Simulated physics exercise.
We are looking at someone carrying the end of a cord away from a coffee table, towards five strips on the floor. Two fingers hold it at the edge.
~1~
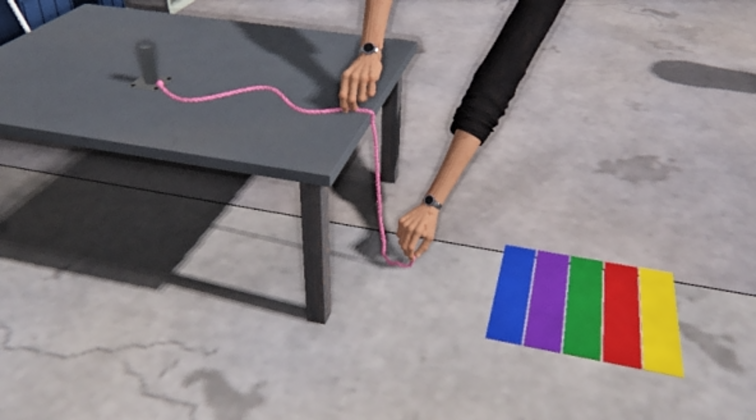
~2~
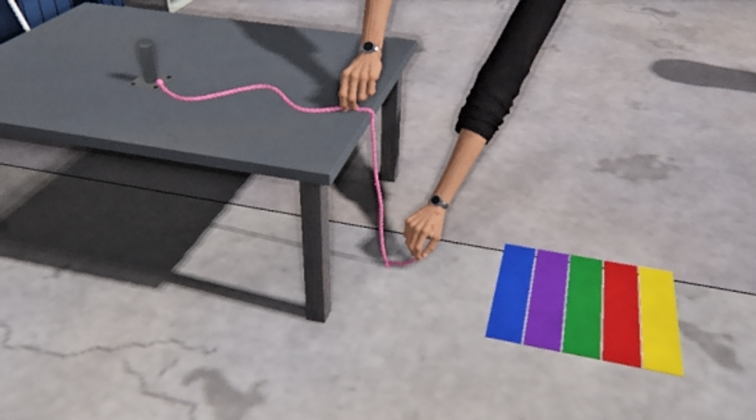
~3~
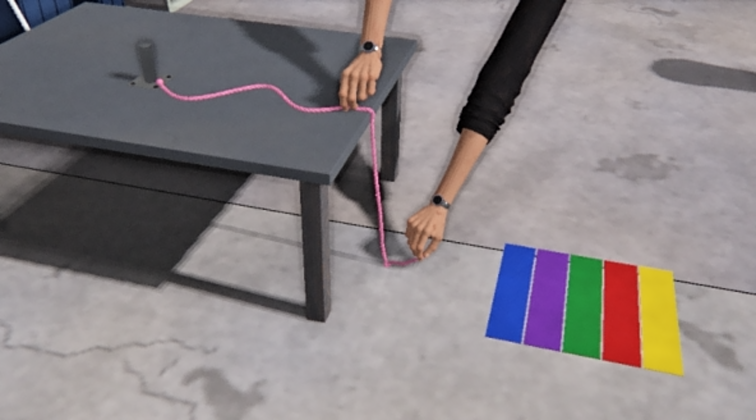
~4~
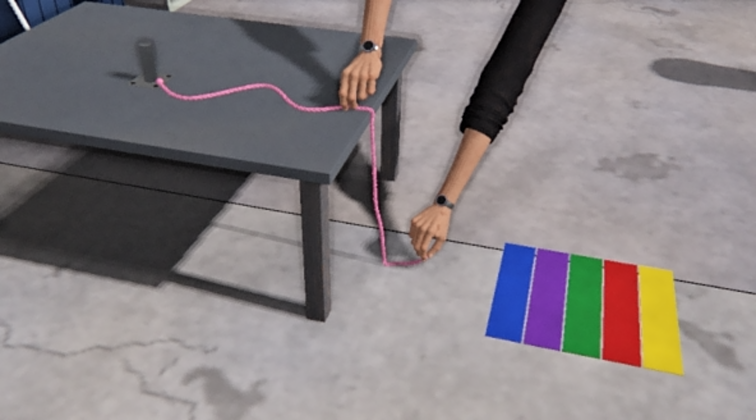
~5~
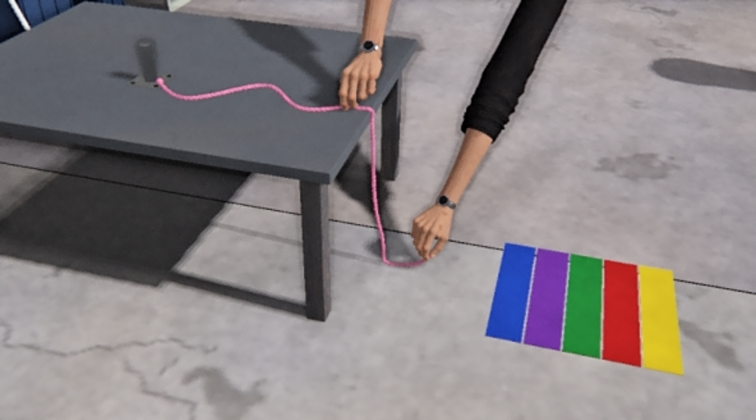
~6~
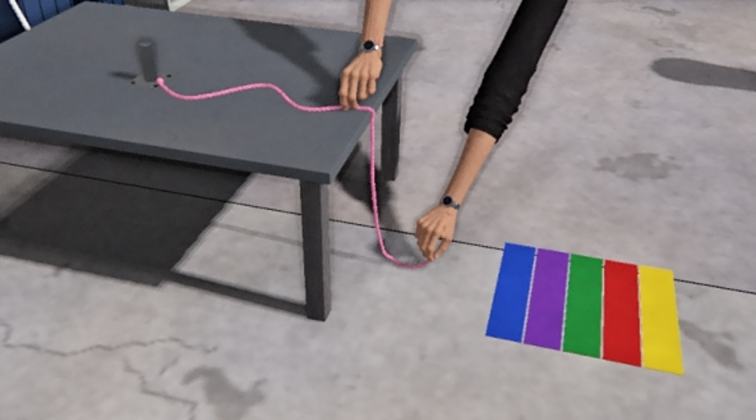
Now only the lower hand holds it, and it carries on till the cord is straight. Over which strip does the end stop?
The end stops over the green strip.
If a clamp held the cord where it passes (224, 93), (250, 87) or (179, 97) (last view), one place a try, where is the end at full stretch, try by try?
Try by try, around (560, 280), (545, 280) and (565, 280).
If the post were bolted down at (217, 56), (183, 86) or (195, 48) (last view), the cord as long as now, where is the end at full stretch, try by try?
About (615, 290), (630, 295) and (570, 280).
A little later, end near (523, 274); over blue.
Next, end near (560, 280); over purple.
When it is tight, end near (583, 285); over green. It gets as far as the green strip.
